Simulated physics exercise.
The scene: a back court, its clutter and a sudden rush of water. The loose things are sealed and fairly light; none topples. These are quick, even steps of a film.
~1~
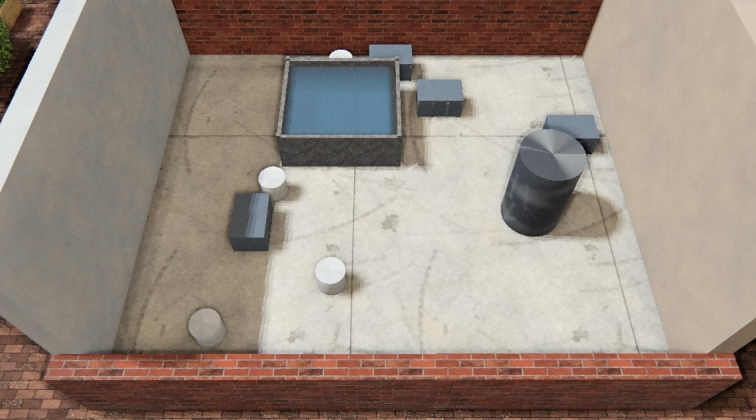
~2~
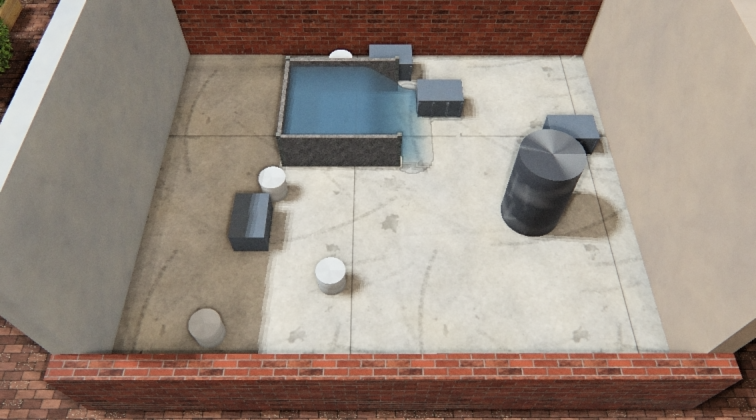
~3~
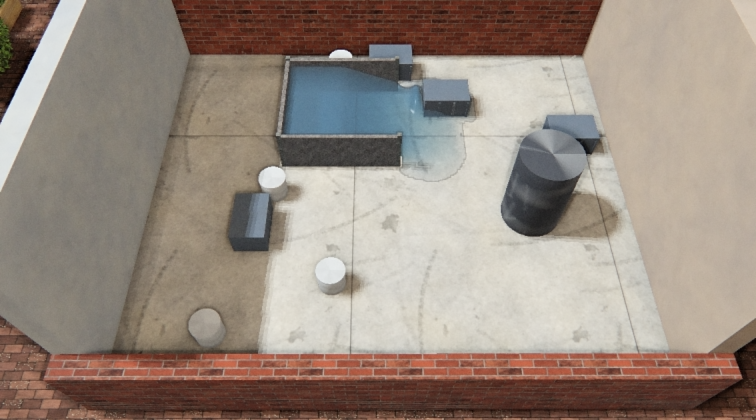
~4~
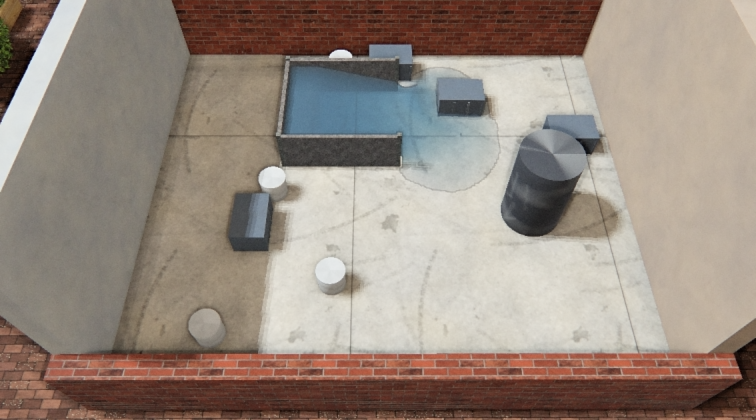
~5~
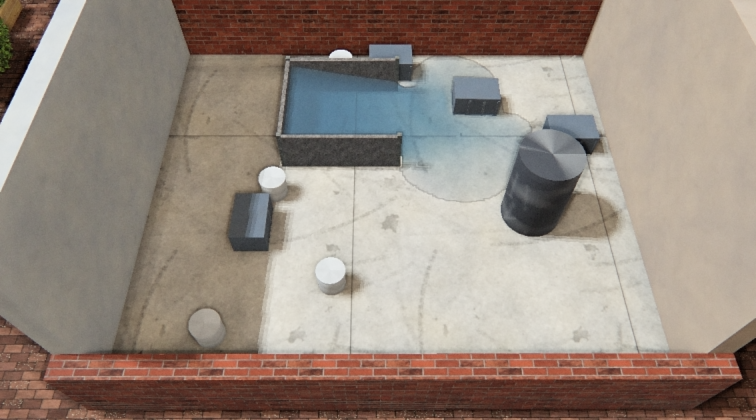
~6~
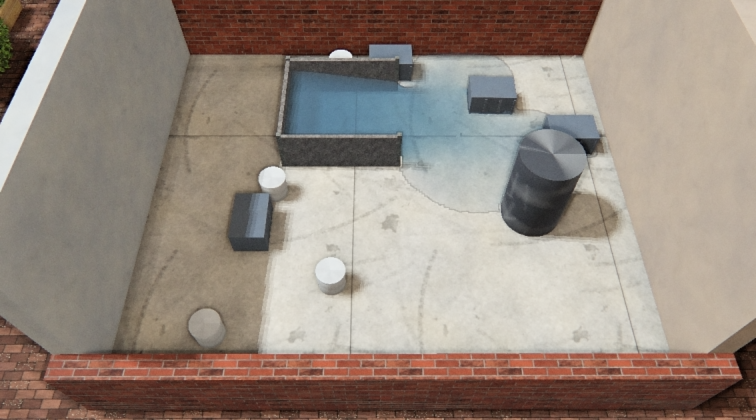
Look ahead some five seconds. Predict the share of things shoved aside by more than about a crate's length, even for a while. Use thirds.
That comes to under a third.
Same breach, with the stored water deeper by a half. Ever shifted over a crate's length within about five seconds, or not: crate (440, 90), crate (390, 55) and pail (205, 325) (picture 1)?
As listed: Shifted that much, moved that far, no.
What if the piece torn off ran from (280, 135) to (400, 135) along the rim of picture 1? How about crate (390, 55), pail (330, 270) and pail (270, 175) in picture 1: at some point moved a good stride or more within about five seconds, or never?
In that order: Under that, swept aside, yes.
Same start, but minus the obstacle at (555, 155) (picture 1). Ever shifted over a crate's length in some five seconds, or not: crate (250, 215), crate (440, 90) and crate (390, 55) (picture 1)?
As listed: Not that far, pushed that far, no.
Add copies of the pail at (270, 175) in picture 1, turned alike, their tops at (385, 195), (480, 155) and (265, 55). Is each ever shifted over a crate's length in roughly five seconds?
In that order: Short of that, shifted that much, short of that.
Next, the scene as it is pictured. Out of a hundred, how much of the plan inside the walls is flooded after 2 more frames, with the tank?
Roughly 30 per cent.
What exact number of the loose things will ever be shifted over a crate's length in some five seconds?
It comes to 1.
A moment on, 1 of 8 are well off their spots; 0 afloat.
Next, 1 of 8 are well off their spots; 2 afloat.
Later, 1 of 8 are well off their spots; 2 afloat.
In the end, 0 of 8 are well off their spots, and 1 have been at some point; 0 afloat.
